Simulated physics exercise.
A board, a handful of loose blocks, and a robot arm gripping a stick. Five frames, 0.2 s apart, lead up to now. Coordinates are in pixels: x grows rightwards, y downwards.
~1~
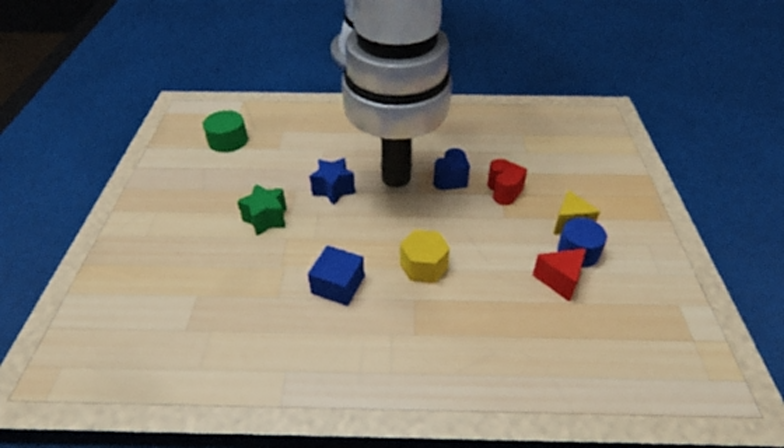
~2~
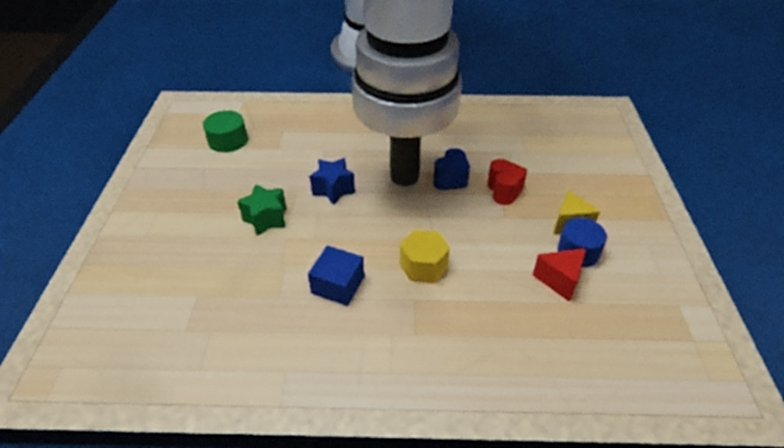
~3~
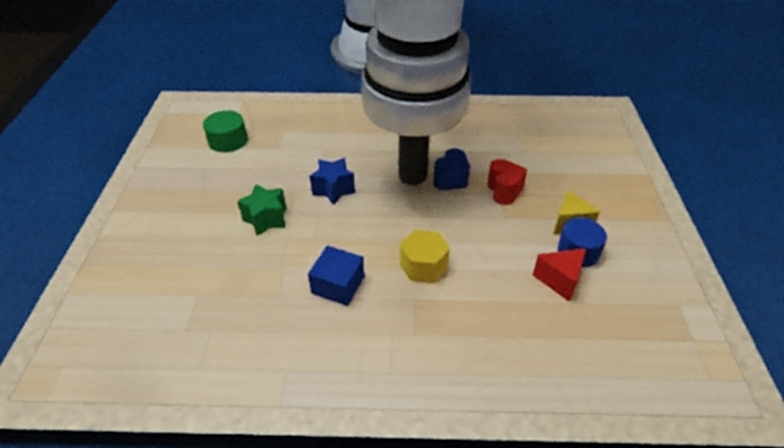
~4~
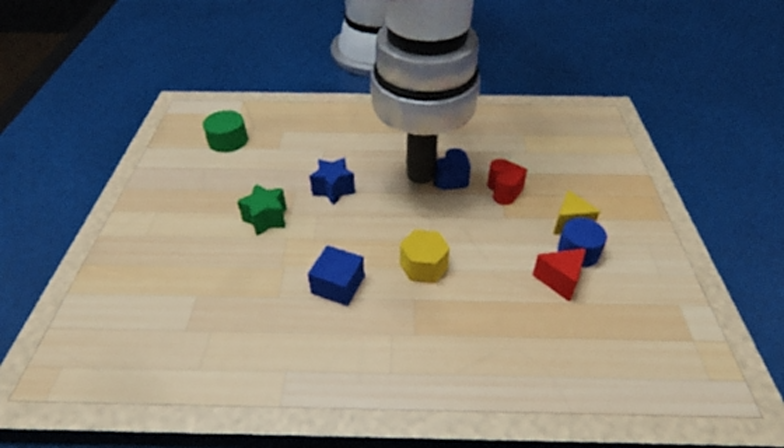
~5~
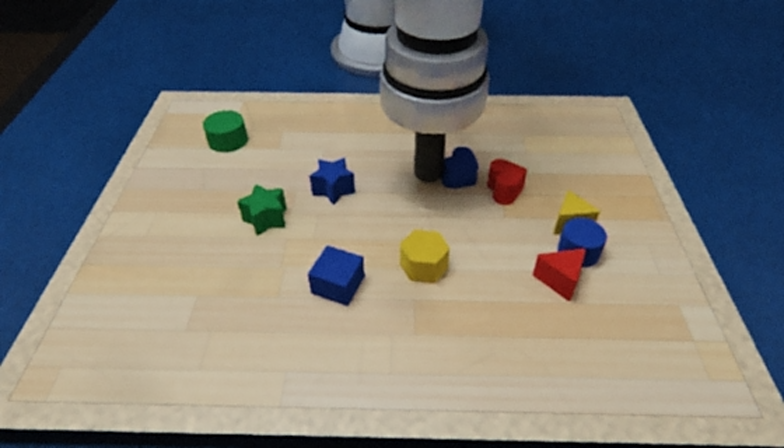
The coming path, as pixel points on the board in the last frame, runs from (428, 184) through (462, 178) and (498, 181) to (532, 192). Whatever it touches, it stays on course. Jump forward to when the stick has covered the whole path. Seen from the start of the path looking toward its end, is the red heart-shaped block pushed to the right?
I expect so.
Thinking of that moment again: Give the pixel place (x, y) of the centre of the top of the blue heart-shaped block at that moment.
Its top face will be centred at roughly (513, 144).
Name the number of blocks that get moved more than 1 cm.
I expect two blocks to move.
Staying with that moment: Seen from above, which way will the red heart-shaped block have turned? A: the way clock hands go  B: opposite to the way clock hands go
Choice A: The way clock hands go.
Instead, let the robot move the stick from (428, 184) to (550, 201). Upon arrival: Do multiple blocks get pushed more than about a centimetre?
Yes
What follows on the original path. One third of the way, stick (463, 168); blue heart-shaped block (493, 149), turned 20° anticlockwise.
Two thirds of the way, stick (500, 171); blue heart-shaped block (511, 144), turned 80° anticlockwise; red heart-shaped block (525, 178), turned 40° clockwise.
At the end, stick (535, 182); blue heart-shaped block (513, 144), turned 90° anticlockwise; red heart-shaped block (544, 191), turned 95° clockwise; yellow three-sided block in place.
